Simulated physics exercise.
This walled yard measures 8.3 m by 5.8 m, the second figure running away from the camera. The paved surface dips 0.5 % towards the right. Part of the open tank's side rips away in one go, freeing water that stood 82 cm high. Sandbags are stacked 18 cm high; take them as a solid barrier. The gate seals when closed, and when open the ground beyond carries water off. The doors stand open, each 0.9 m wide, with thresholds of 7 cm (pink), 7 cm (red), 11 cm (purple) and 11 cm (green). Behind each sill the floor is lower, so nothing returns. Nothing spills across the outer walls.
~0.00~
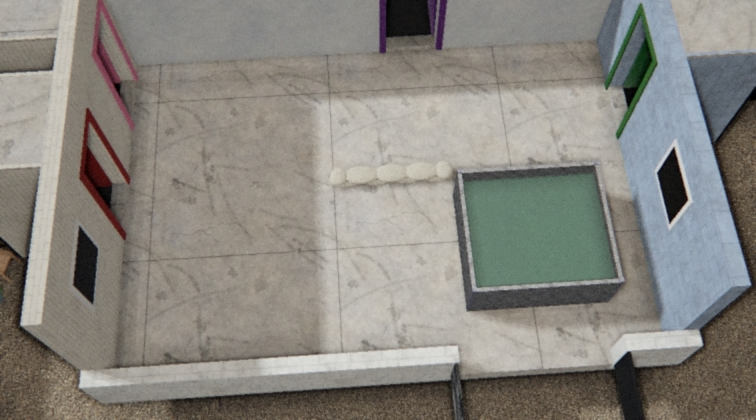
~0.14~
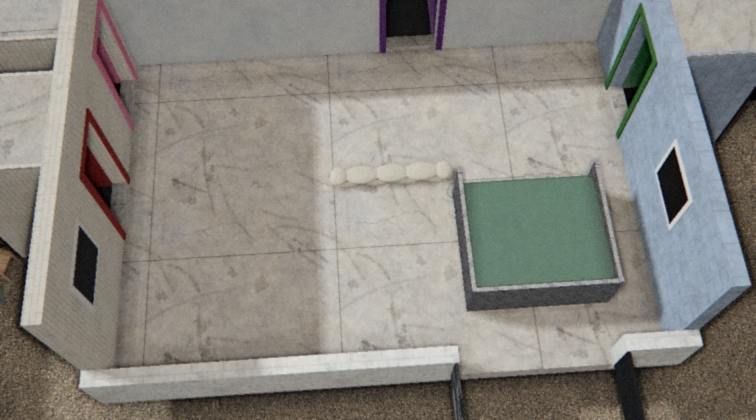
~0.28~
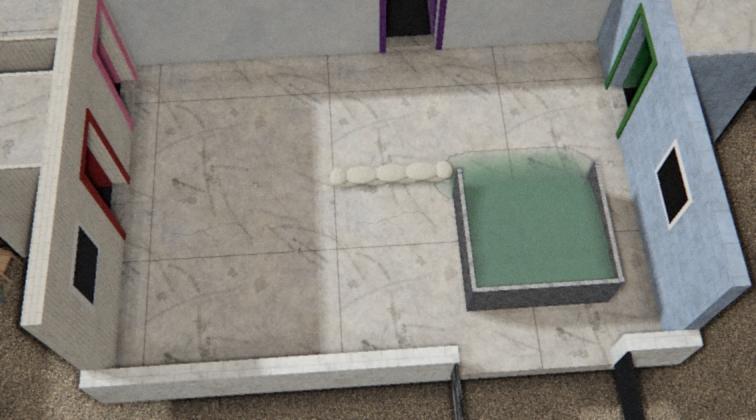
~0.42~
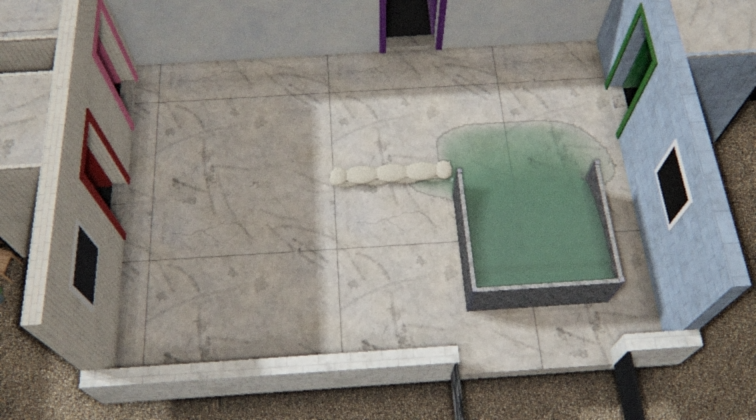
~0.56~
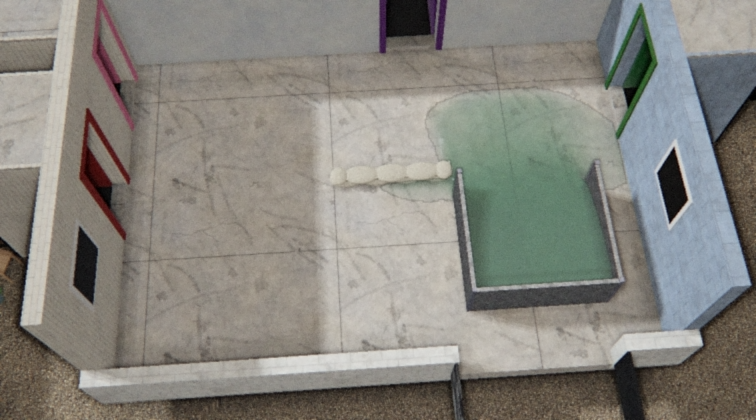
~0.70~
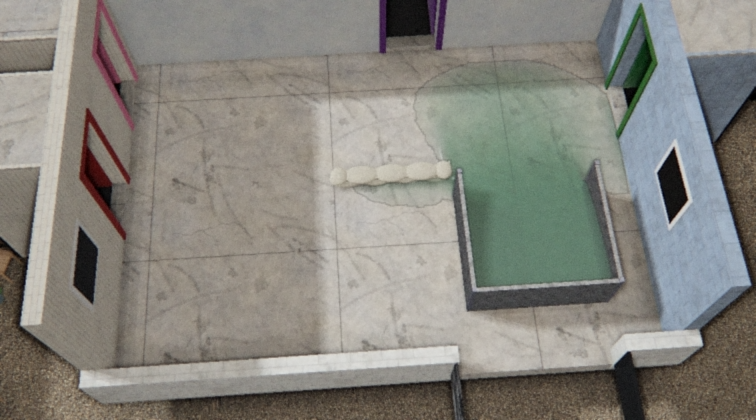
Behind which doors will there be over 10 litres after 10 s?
Within that time: At the pink door it passes the limit; at the red door it passes the limit; at the purple door it goes over the limit; at the green door it goes over the limit.
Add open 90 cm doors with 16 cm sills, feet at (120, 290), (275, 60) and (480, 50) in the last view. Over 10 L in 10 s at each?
In that order: Below, below, past it.
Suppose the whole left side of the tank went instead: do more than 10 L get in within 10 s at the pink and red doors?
Then: Pink above, red past it.
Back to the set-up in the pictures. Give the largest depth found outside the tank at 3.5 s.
Up to some 24 cm.
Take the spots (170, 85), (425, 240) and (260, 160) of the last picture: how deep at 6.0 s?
About 11, 1 and 4 cm.
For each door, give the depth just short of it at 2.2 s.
In cm: Pink 0, red 0, purple 27, green 24.
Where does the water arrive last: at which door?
The red one.
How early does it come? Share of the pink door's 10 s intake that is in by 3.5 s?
About 0 per cent.
After 1.4 s water covers 30 % of the floor and is deepest (52 cm) near (595, 47); pink door not reached, red door not reached, purple door 25 cm at the sill, 16 L in, green door 18 cm at the sill, 2 L in.
After 2.2 s water covers 30 % of the floor and is deepest (50 cm) near (585, 48); pink door not reached, red door not reached, purple door 27 cm at the sill, 82 L in, green door 24 cm at the sill, 21 L in.
After 3.5 s water covers 45 % of the floor and is deepest (24 cm) near (500, 139); pink door 12 cm at the sill, 1 L in, red door not reached, purple door 19 cm at the sill, 149 L in, green door 22 cm at the sill, 118 L in.
After 6.0 s water covers 75 % of the floor and is deepest (19 cm) near (662, 345); pink door 15 cm at the sill, 85 L in, red door 11 cm at the sill, 4 L in, purple door 8 cm at the sill, 165 L in, green door 10 cm at the sill, 154 L in.
After 10.0 s water covers 90 % of the floor and is deepest (12 cm) near (308, 368); pink door 7 cm at the sill, 126 L in, red door 6 cm at the sill, 20 L in, purple door 4 cm at the sill, 166 L in, green door 6 cm at the sill, 155 L in.
